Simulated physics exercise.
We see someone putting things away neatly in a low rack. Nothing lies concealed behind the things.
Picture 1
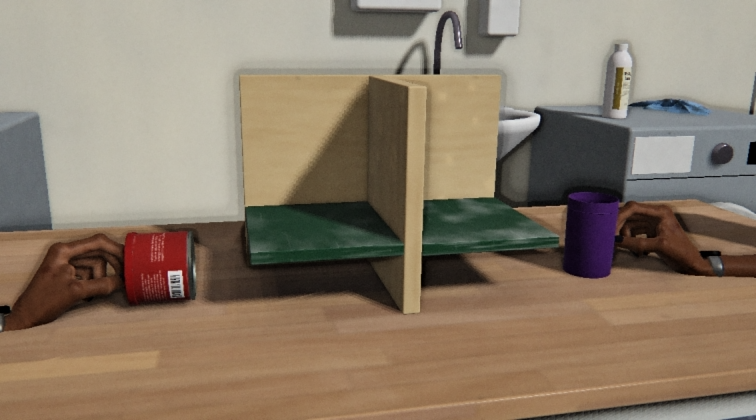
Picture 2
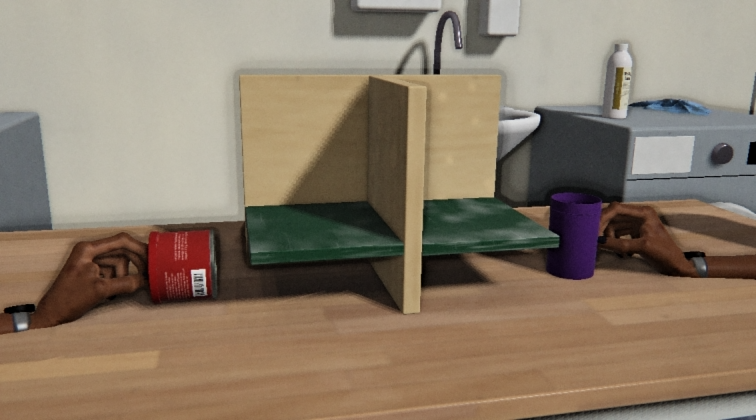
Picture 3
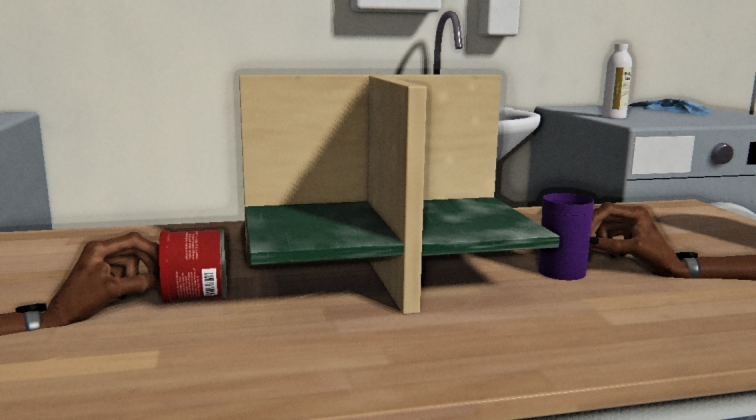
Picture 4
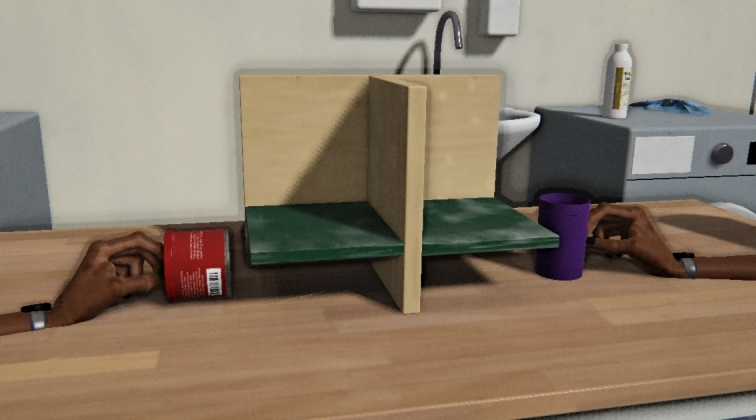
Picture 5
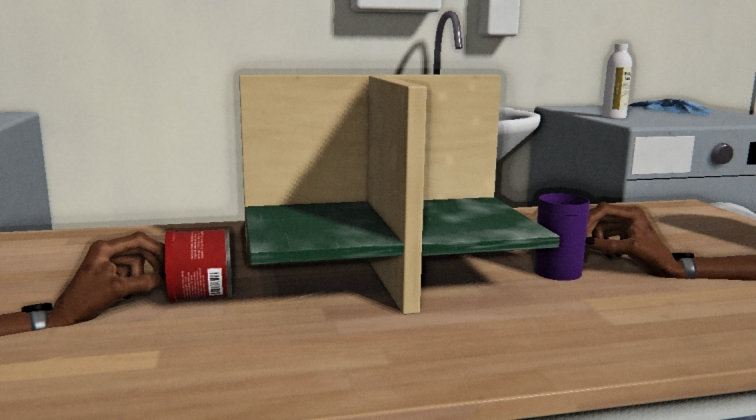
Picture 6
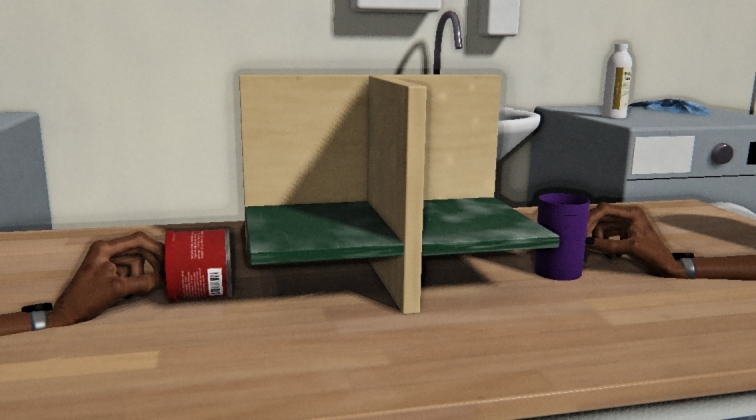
The clip shows two hands on a wooden worktop sliding a red tin rightward and a purple beaker slightly leftward, toward a green shelf with wooden panels between them; the movement slows, and the last views show almost no change.
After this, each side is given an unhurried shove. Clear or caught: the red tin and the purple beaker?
My guess is the red tin can't get under; my guess is the purple beaker can't get under.
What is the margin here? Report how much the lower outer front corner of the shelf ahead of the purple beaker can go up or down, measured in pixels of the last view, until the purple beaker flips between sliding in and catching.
Move it up some 28 pixels and it switches.
Then, 0.72 s later than the last frame, red tin stopped at the opening near (218, 264); purple beaker stopped at the opening near (546, 237).
When it is over, the red tin catches on the edge, near (218, 264); the purple beaker catches on the edge, near (546, 237).
